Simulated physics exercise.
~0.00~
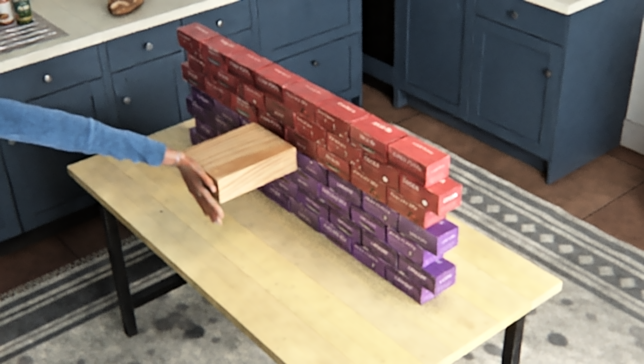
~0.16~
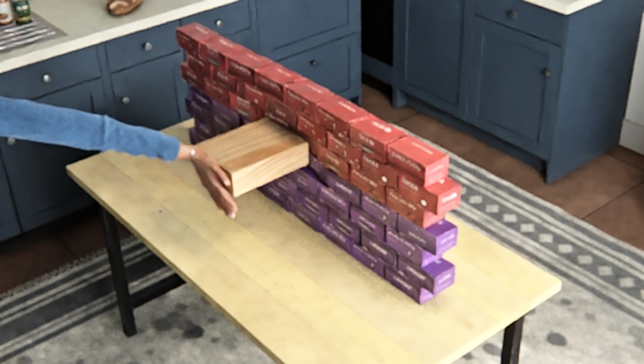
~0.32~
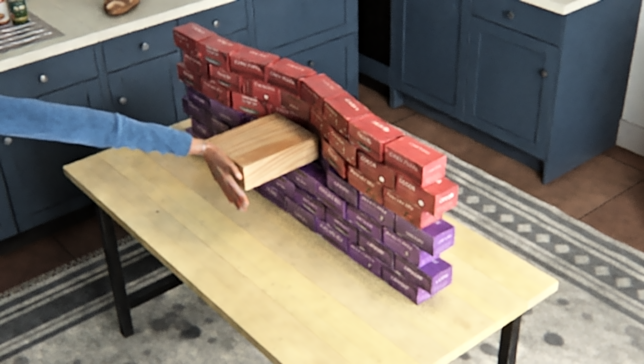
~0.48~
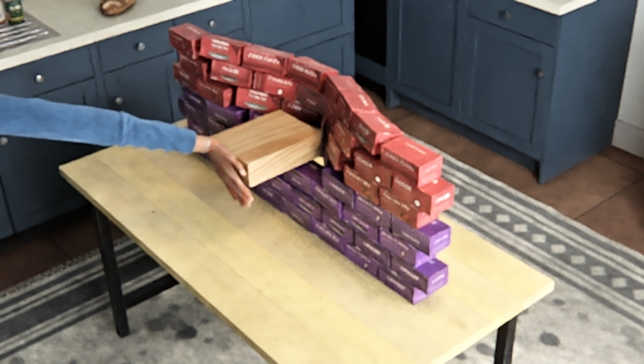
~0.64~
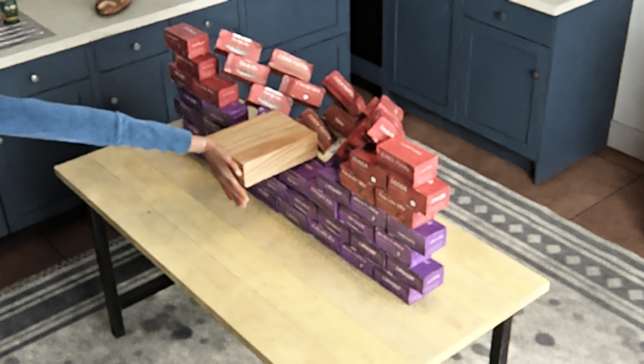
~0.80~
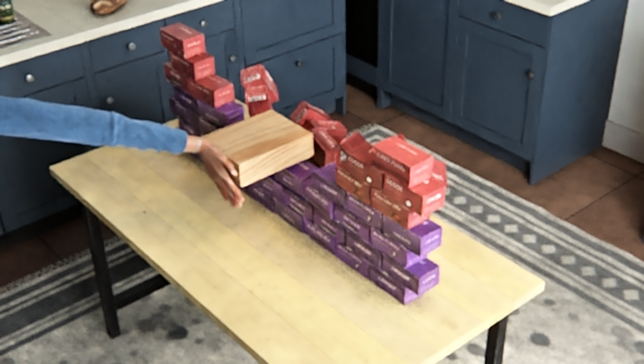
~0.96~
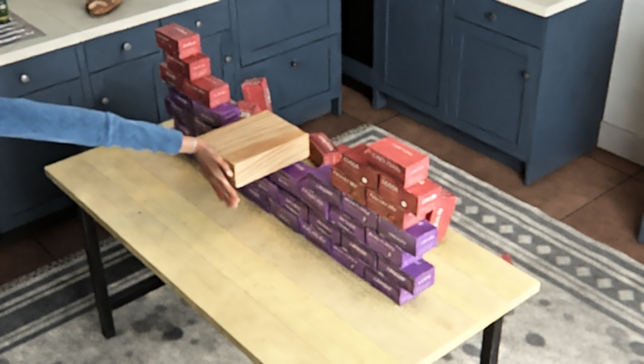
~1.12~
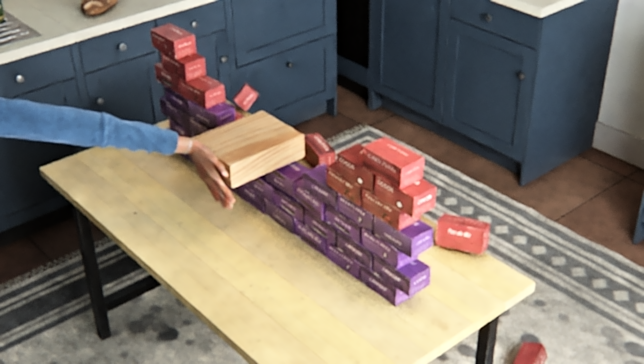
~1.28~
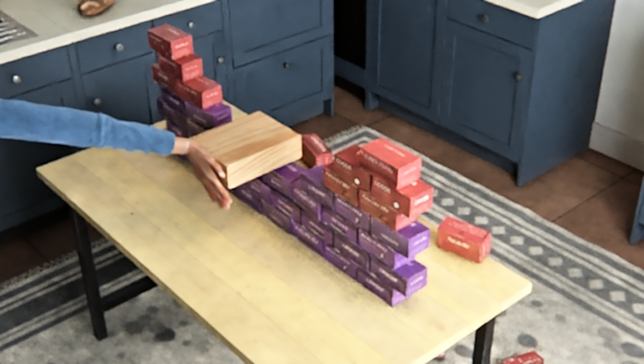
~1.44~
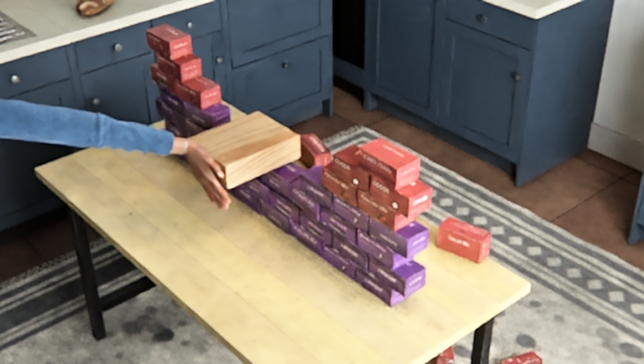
Wall of red and purple packets breaking open as a hand pushes a wooden block into it, leaving both ends standing.
